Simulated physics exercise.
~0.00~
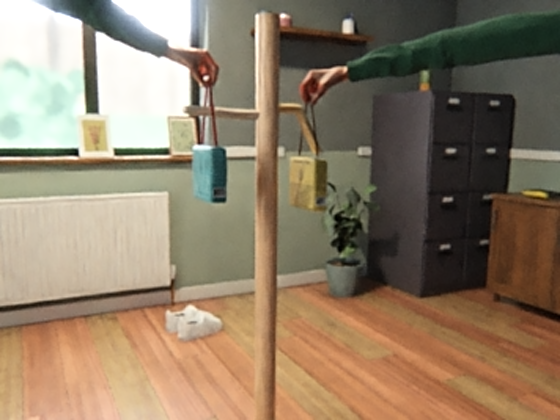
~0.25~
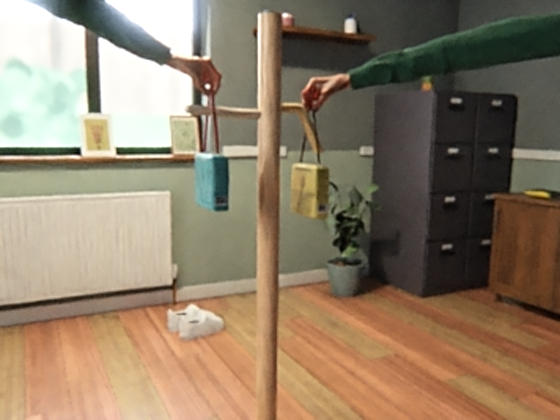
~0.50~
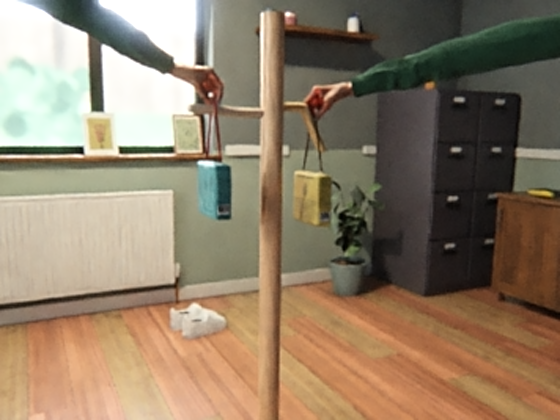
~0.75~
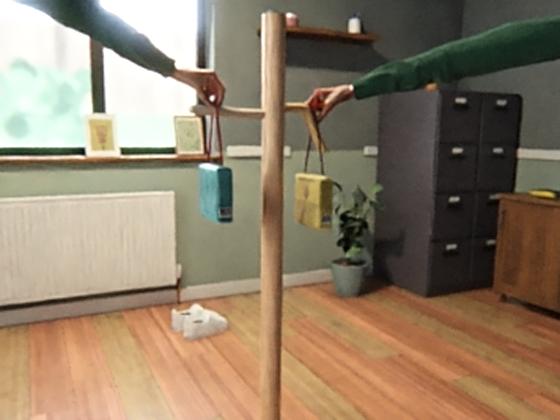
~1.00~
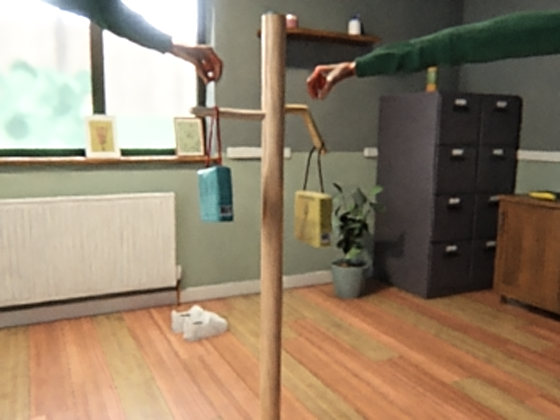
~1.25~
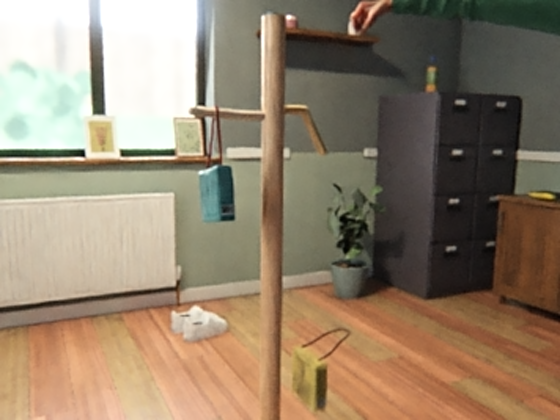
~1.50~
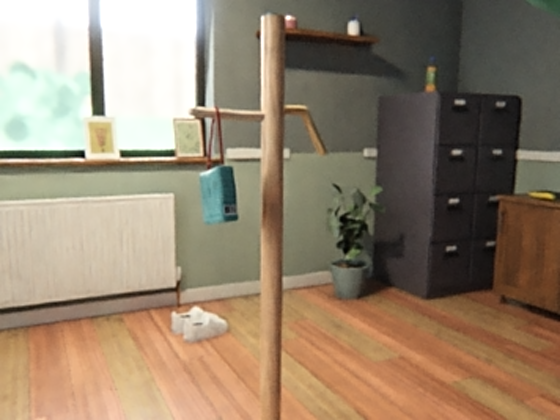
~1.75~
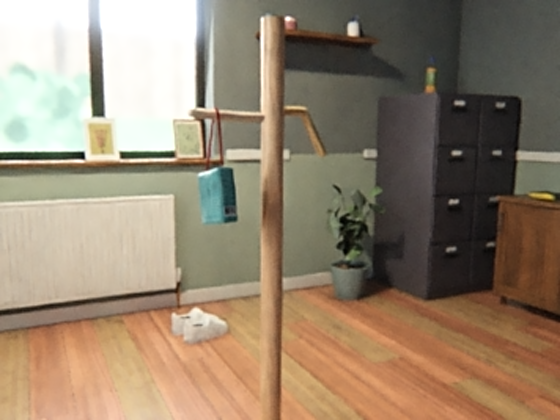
Two hands hang pouches on pegs; the turquoise one stays while the yellow slips off and falls.
